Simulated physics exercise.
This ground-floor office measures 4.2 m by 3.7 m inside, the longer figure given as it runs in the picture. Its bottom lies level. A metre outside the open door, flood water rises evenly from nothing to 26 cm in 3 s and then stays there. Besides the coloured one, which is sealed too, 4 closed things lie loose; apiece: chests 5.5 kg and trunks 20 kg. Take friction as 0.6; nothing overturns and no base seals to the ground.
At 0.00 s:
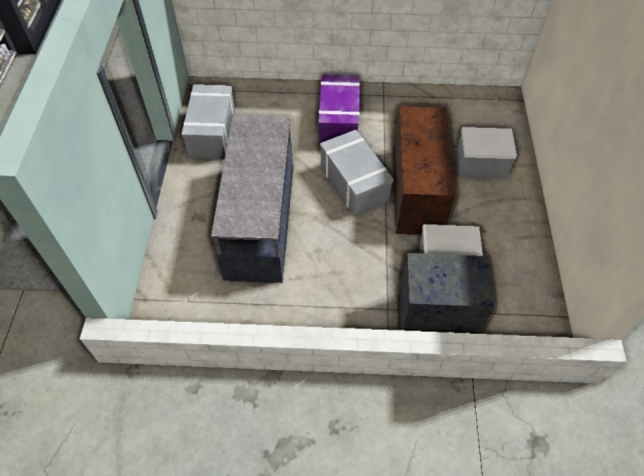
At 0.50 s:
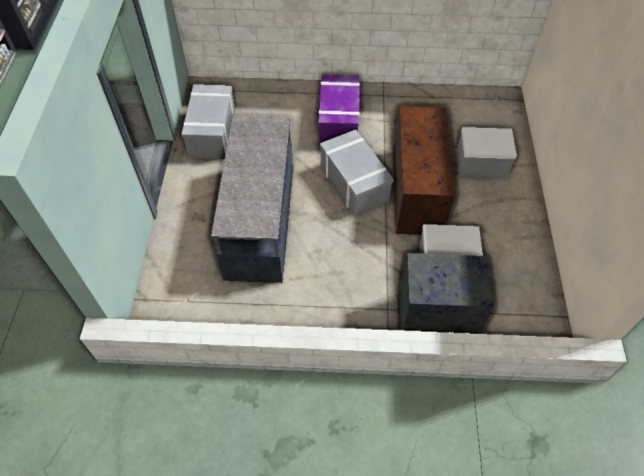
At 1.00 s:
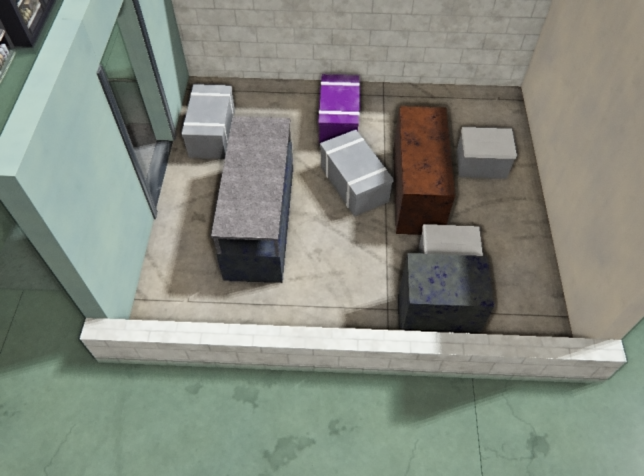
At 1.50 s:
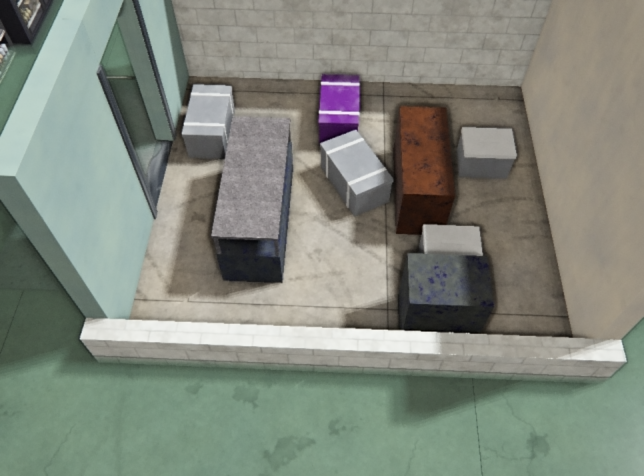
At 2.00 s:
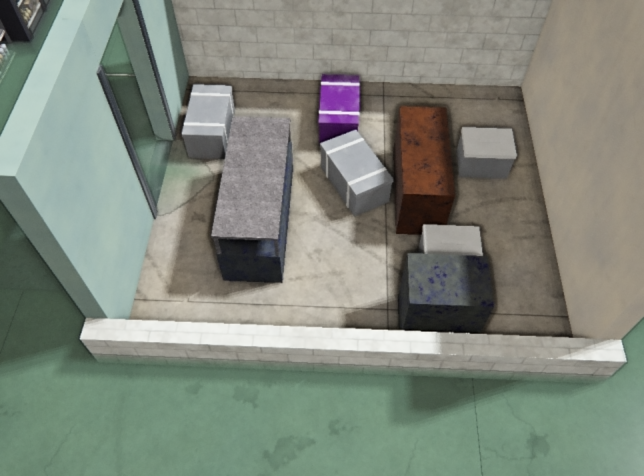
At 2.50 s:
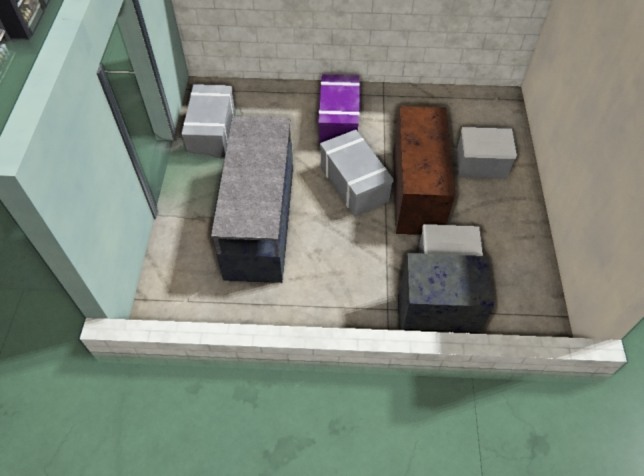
A small office with pale brick walls and a green left wall with an open doorway is seen from high above, its top open. A purple box sits at the back among grey and white ones, with a grey-topped block left, a rusty block right and a dark one in front. Green water covers the grey ground outside, then creeps in at the doorway, while the boxes and camera stay still.
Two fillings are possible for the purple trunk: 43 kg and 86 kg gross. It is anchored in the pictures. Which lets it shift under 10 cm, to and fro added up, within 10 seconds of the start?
I expect that only the higher weight holds it.
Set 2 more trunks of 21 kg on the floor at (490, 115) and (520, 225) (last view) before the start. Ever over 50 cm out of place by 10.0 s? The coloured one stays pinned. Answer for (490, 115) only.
Answer: Over.
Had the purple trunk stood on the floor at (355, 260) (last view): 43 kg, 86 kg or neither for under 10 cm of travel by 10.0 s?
The smaller is enough.
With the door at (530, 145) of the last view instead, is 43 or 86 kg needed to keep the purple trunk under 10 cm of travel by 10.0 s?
Then only the higher weight holds it.
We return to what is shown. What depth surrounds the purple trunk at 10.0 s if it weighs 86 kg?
Roughly 10 cm.
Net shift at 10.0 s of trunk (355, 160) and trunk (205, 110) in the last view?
In that order: 40 cm, 60 cm.
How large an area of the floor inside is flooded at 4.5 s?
Some 6.0 m2.
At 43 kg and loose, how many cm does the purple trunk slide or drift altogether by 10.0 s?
About 60 cm.
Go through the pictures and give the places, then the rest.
The purple trunk at (340, 98) rests on the ground; 0.0 m2 under water; 0 of 5 have shifted, in the first picture.
The purple trunk at (340, 98) rests on the ground; water covers 0.0 m2; 0 of 5 have shifted, in the second picture.
The purple trunk at (340, 98), on the bottom; 0.0 m2 under water; 0 of 5 have shifted, in the third picture.
The purple trunk at (340, 98) rests on the ground; 0.0 m2 under water; 0 of 5 have shifted, in the fourth picture.
The purple trunk at (340, 98) rests on the ground; water covers 0.4 m2; 0 of 5 have shifted, in the fifth picture.
The purple trunk at (340, 98), on the bottom; water covers 0.9 m2; 0 of 5 have shifted, in the sixth picture.
After 3.5 s the purple trunk would be 0 cm from its start with 43 kg and 0 cm from its start with 86 kg; 1 cm of water round it then.
After 4.5 s the purple trunk would be 2 cm from its start with 43 kg and 0 cm from its start with 86 kg; 8 cm of water round it then.
After 7.0 s the purple trunk would be 39 cm from its start with 43 kg and 0 cm from its start with 86 kg; 9 cm of water round it then.
After 10.0 s the purple trunk would be 68 cm from its start with 43 kg and 0 cm from its start with 86 kg; 10 cm of water round it then.
